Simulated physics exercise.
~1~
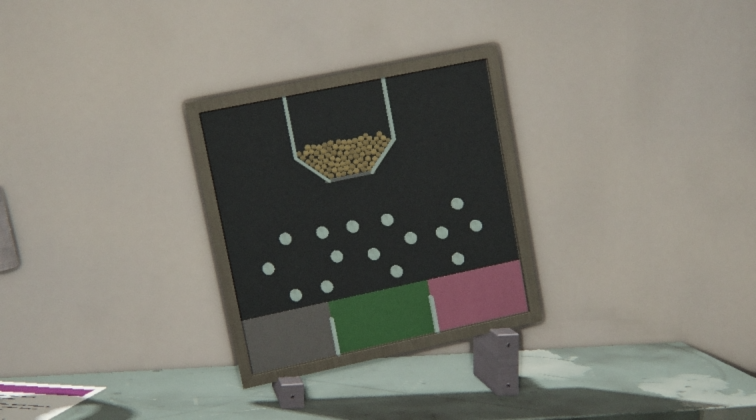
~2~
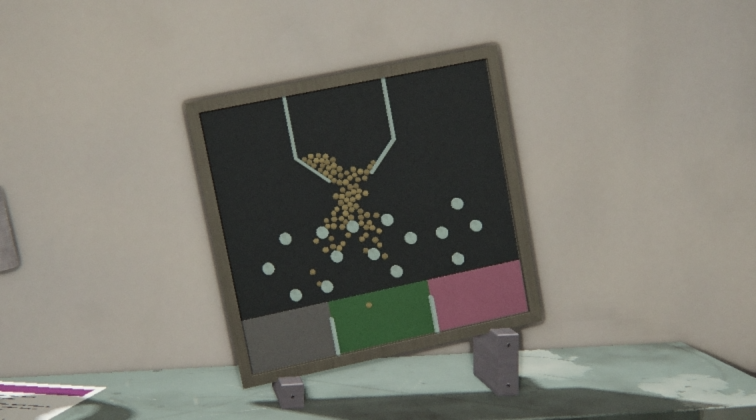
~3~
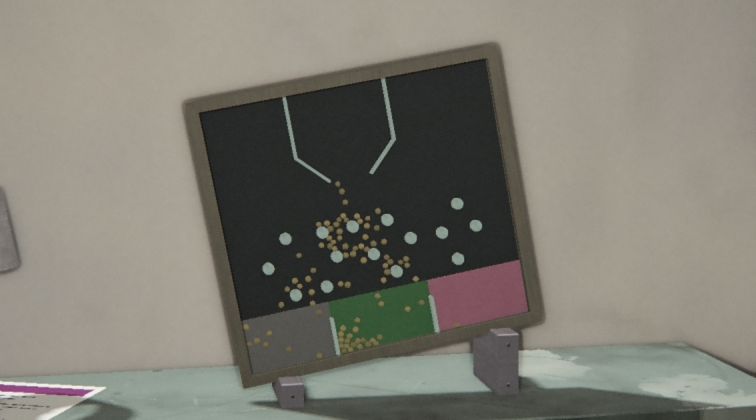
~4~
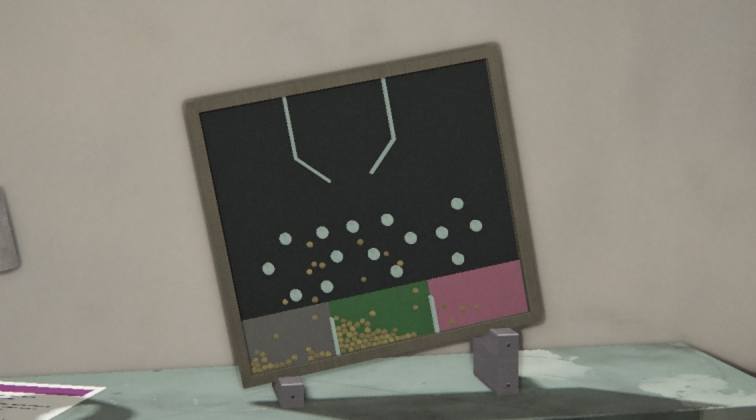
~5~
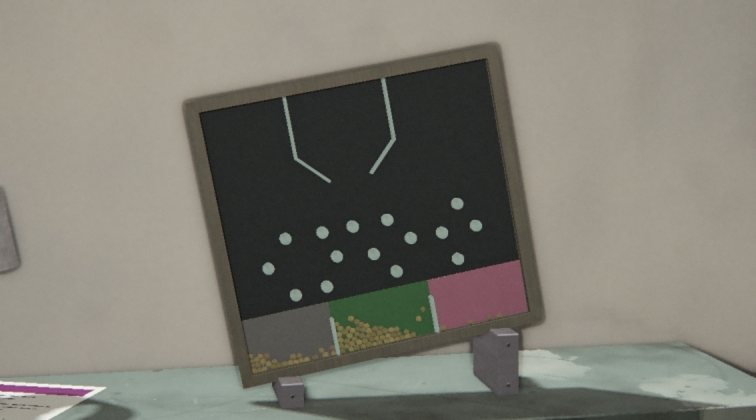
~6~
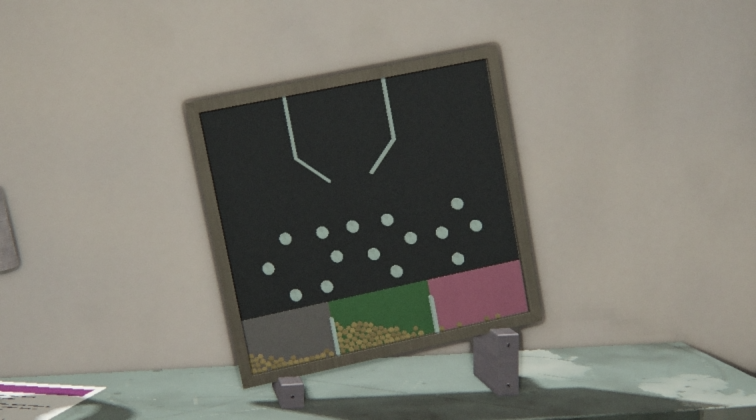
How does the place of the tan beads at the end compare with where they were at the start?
At the start they are gathered in the hopper near the top of the case. By the end they lie in the bins along the bottom, mostly in the green one, with many in the grey one.
